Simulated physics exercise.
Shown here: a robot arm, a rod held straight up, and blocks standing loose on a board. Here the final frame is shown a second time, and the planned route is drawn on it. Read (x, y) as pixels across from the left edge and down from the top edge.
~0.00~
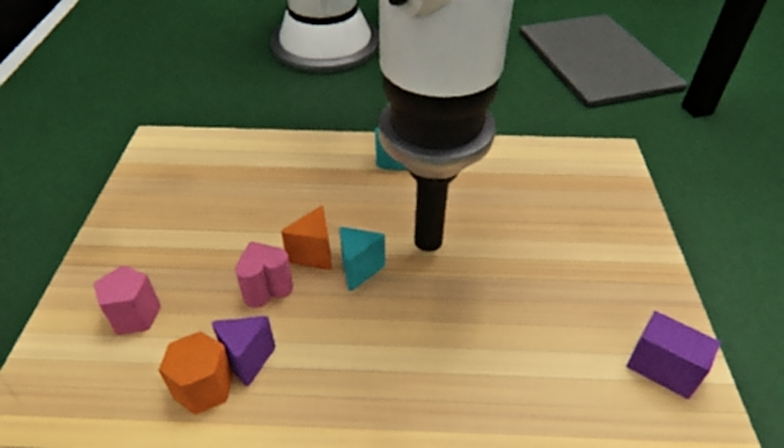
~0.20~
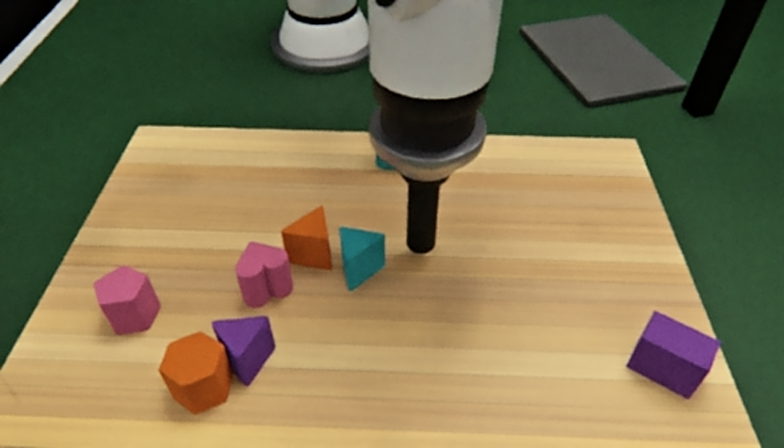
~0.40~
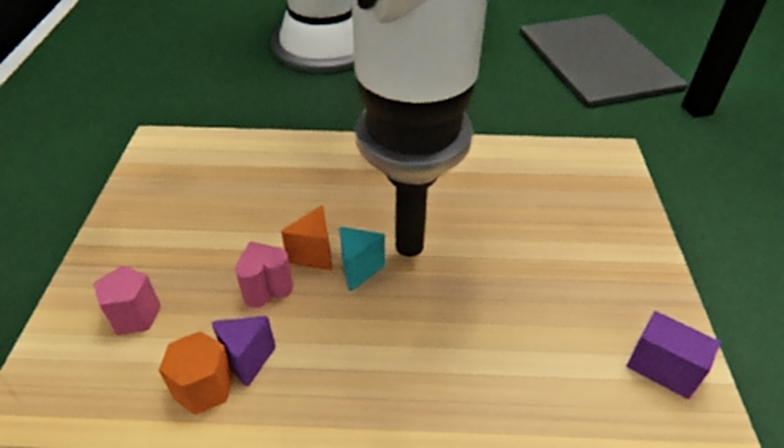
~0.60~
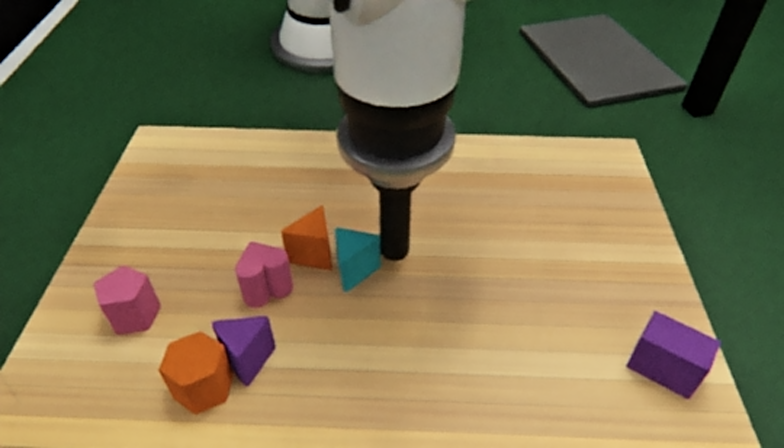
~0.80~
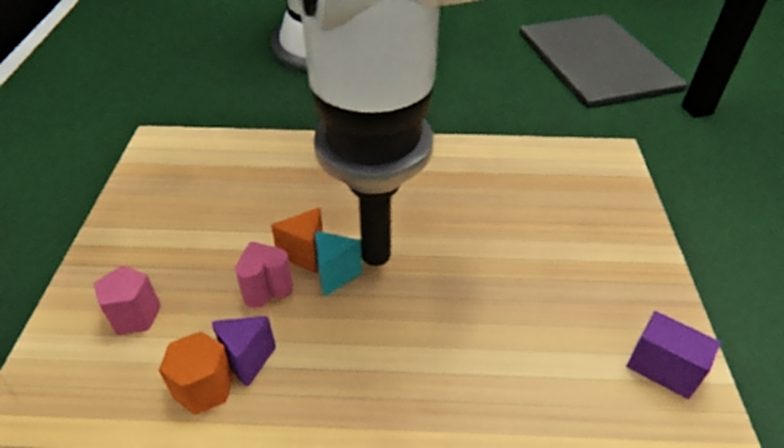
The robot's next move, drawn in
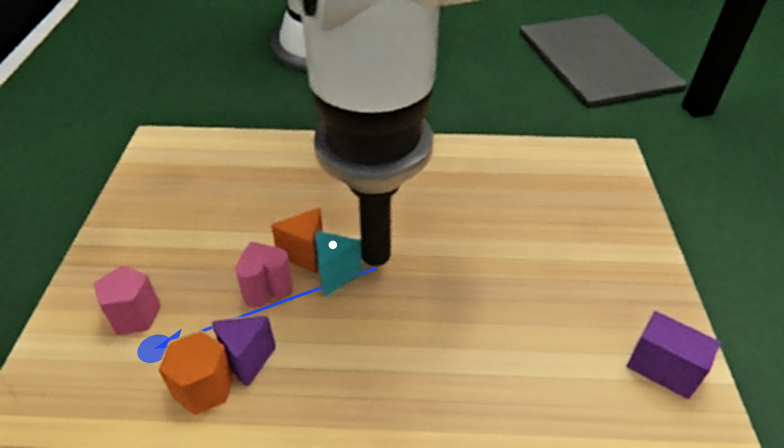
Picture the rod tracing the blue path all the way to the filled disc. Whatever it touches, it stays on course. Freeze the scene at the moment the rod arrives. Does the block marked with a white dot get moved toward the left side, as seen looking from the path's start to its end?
The answer is no.
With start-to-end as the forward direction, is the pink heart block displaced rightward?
My answer is yes.
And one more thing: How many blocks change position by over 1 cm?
Blocks displaced: At least 3.
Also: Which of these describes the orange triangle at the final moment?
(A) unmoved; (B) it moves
The one that fits is B, it moves.
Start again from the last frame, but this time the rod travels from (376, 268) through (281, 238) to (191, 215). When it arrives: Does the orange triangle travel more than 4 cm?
The answer is yes.
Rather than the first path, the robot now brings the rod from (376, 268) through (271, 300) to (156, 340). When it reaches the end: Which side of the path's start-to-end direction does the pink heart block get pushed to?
So, looking from the first point of the path to the last, the pink heart block moves rightwards.
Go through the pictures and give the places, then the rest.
Rod tip (428, 242); block tops, pink pentagonal block (119, 284); pink heart block (260, 258); orange triangle (311, 224); turquoise triangle (358, 239), in the first frame.
Rod (421, 244); blocks unchanged, in the second frame.
Rod (410, 247); blocks unchanged, in the third frame.
Rod (395, 251); turquoise triangle (353, 241), in the fourth frame.
Rod (376, 255); pink pentagonal block (119, 284); pink heart block (260, 258); orange triangle (301, 224); turquoise triangle (333, 245), in the fifth frame.
Path on the board, from (376, 268) directly to (155, 348); the dot is on the turquoise triangle.
The first path, step by step. One third of the way, rod (304, 281); pink heart block (212, 263); orange triangle (279, 225), turned 60° clockwise; turquoise triangle (256, 264), turned 15° clockwise.
Two thirds of the way, rod (230, 307); pink heart block (160, 255), turned 40° clockwise; orange triangle (279, 225), turned 60° clockwise; turquoise triangle (190, 275), turned 60° clockwise.
At the end, rod (148, 336); pink pentagonal block in place; pink heart block (157, 250), turned 40° clockwise; orange triangle (279, 225), turned 60° clockwise; turquoise triangle (156, 285), turned 135° clockwise.
